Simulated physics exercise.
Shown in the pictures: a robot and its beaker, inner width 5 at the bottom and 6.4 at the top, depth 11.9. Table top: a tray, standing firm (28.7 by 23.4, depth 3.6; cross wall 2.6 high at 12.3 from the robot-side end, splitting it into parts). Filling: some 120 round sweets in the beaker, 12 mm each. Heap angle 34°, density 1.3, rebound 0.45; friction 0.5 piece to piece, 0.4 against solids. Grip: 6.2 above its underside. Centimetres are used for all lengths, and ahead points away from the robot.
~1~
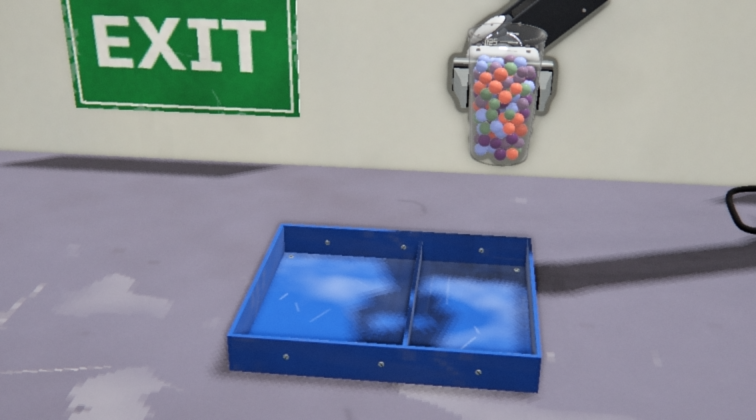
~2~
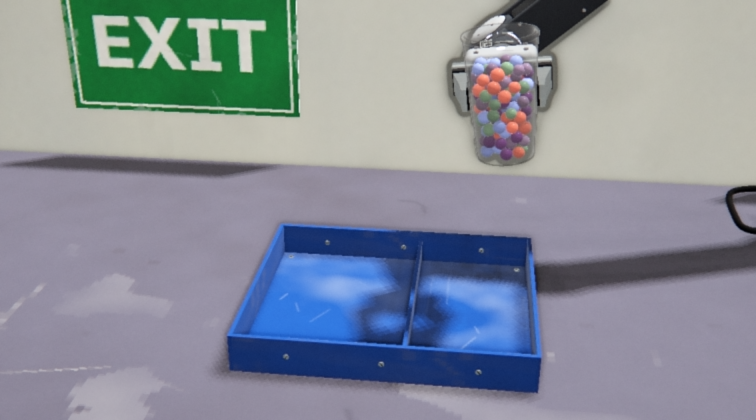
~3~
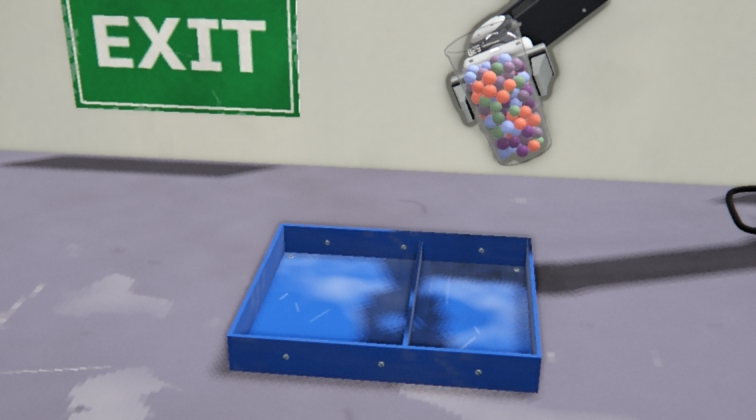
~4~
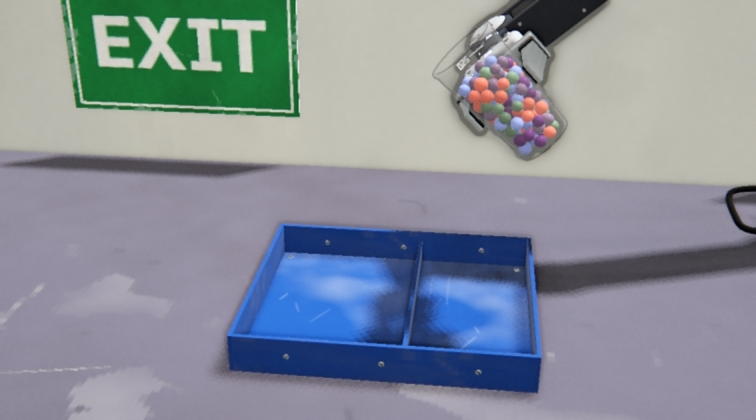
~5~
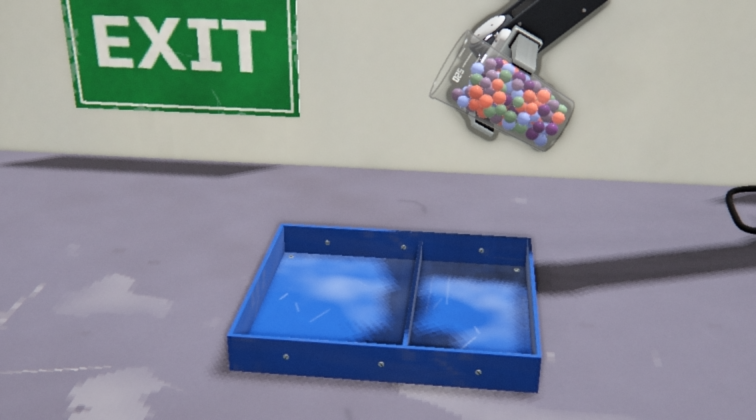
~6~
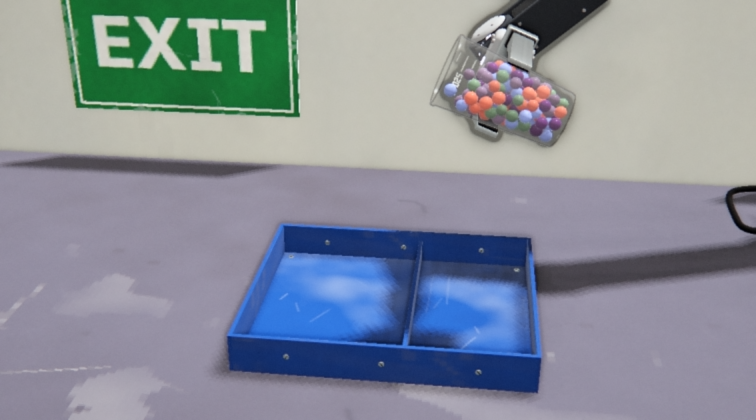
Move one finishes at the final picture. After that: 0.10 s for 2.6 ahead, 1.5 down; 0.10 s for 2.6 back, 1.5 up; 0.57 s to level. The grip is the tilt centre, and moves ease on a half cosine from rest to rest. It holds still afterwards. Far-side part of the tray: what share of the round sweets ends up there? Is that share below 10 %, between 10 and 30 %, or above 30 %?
The share is below 10 %.
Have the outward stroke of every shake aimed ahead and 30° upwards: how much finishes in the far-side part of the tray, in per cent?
Some 15 per cent.
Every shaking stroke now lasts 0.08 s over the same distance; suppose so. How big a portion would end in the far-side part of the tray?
The share would be near 5 %.
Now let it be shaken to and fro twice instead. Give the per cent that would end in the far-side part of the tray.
About 5 %.
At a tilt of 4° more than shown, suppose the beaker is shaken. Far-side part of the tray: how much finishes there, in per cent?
It would be near 5 per cent.
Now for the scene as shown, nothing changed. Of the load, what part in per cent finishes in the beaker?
About 95 percent.
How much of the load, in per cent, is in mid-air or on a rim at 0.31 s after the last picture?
Around 3 percent of the load.
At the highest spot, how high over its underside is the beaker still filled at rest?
I'd say close to 10.5 cm.
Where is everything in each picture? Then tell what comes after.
The first picture shows the beaker middle at (503, 97), level; upper third of the load around (504, 75), from x 480 to 530, top at y 60; 120 in the beaker.
The second picture shows the beaker middle at (503, 97), tilted 6° forward; upper third of the load around (504, 75), from x 475 to 530, top at y 60.
The third picture shows the beaker middle at (504, 97), tilted 23° forward; upper third of the load around (499, 78), from x 470 to 540, top at y 60.
The fourth picture shows the beaker middle at (505, 97), tilted 44° forward; upper third of the load around (498, 79), from x 465 to 555, top at y 60.
The fifth picture shows the beaker middle at (505, 96), tilted 62° forward; upper third of the load around (499, 83), from x 455 to 560, top at y 65.
The sixth picture shows the beaker middle at (505, 96), tilted 68° forward; upper third of the load around (500, 84), from x 450 to 565, top at y 65; 120 in the beaker.
Then, 0.31 s on, tilted 62° forward, highest piece 26 above the table; 116 in the beaker, 4 in flight or on a rim.
Then, 0.62 s on, tilted 12° forward, highest piece 30 above the table; 115 in the beaker, 5 in the far-side part.
Then, 0.97 s on, level, highest piece 29 above the table; 115 in the beaker, 4 in the far-side part, 1 in the robot-side part.
Then, 2.02 s on, level, highest piece 29 above the table; 115 in the beaker, 4 in the far-side part, 1 in the robot-side part.
In the end, 115 in the beaker, 4 in the far-side part, 1 in the robot-side part. That is 3 % in the far-side part of the tray.
